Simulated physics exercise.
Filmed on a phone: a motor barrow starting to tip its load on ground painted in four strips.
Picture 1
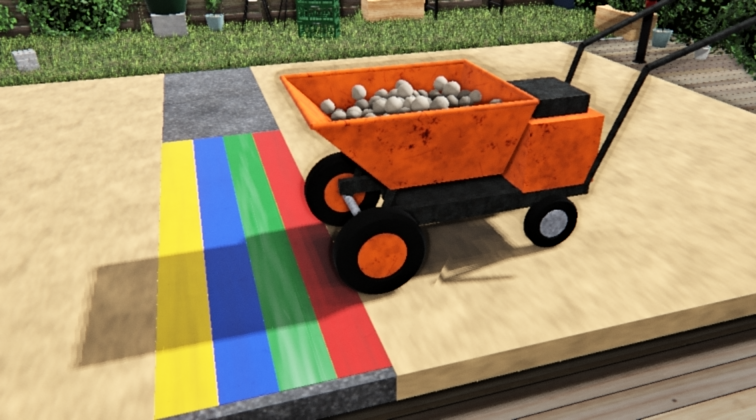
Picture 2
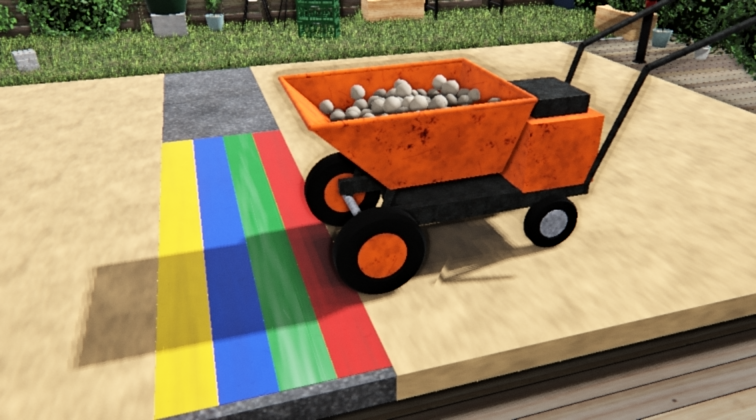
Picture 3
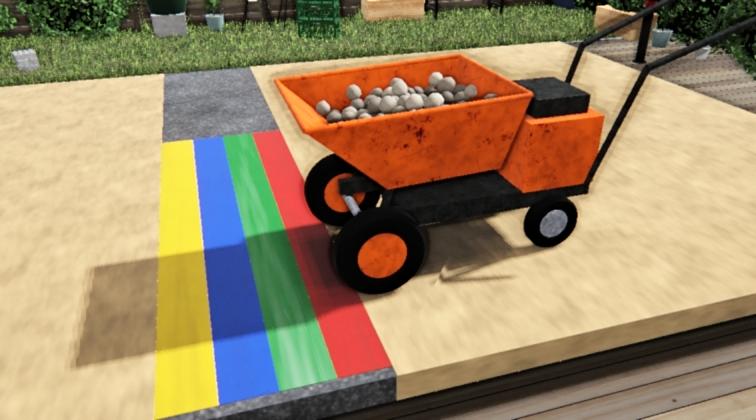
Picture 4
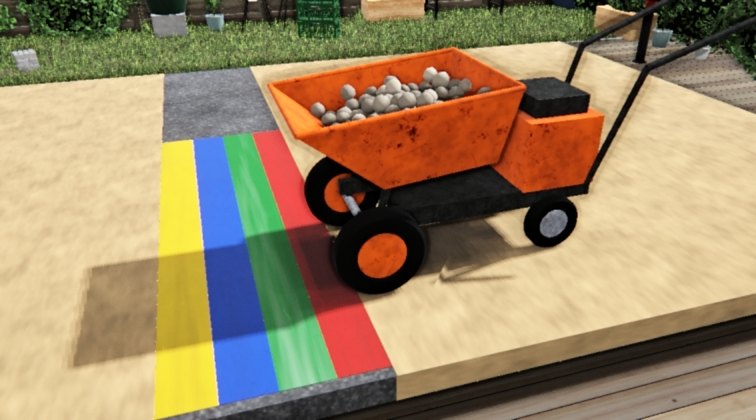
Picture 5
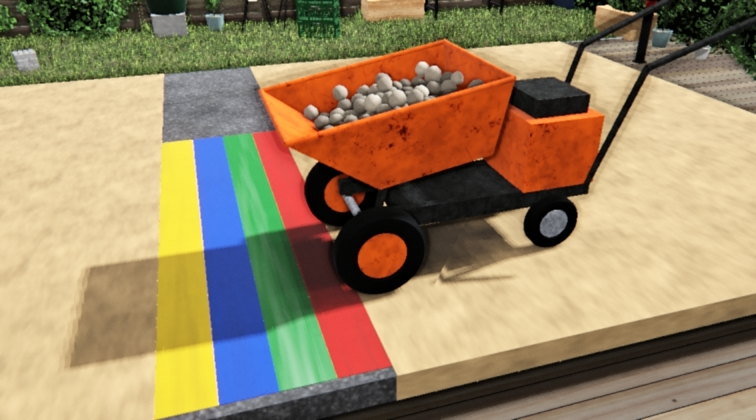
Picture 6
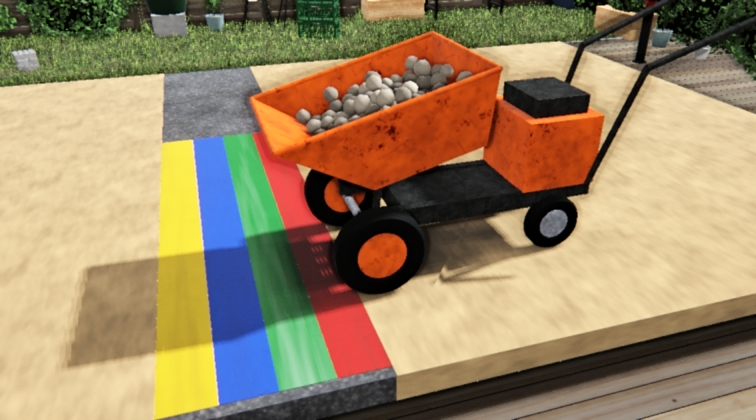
An orange motor barrow full of round, greyish pebbles stood beside red, green, blue and yellow strips, its skip level at first, then slowly tilting down to the left as its back end rose.
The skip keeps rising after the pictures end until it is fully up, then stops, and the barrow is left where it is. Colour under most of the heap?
Yellow.
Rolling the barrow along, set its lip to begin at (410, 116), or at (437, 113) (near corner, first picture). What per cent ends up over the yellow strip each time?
About 10 percent at the first place and about 10 percent at the second.
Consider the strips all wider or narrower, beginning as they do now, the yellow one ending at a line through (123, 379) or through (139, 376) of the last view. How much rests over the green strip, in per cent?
0 % and 0 %.
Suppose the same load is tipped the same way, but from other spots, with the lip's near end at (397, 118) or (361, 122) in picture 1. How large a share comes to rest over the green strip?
Roughly 30 per cent at the first spot and 10 per cent at the second.
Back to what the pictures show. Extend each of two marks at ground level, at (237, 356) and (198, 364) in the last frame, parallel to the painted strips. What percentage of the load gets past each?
80 and 70 in a hundred.
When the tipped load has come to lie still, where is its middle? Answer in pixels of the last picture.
Somewhere close to (159, 281) in the last picture.
Soon, skip tipped steeply; all in the skip.
A while on, skip tipped steeply; most in the skip; a stray few over the blue strip; a small part over the yellow strip; a stray few falling.
Towards the end, skip tipped right over; about a quarter in the skip; a small part over the blue strip; about a third over the yellow strip; about a third off the paint.
Finally, skip tipped right over; about a quarter in the skip; none over the red strip; none over the green strip; a small part over the blue strip; about a third over the yellow strip; about a third off the paint.
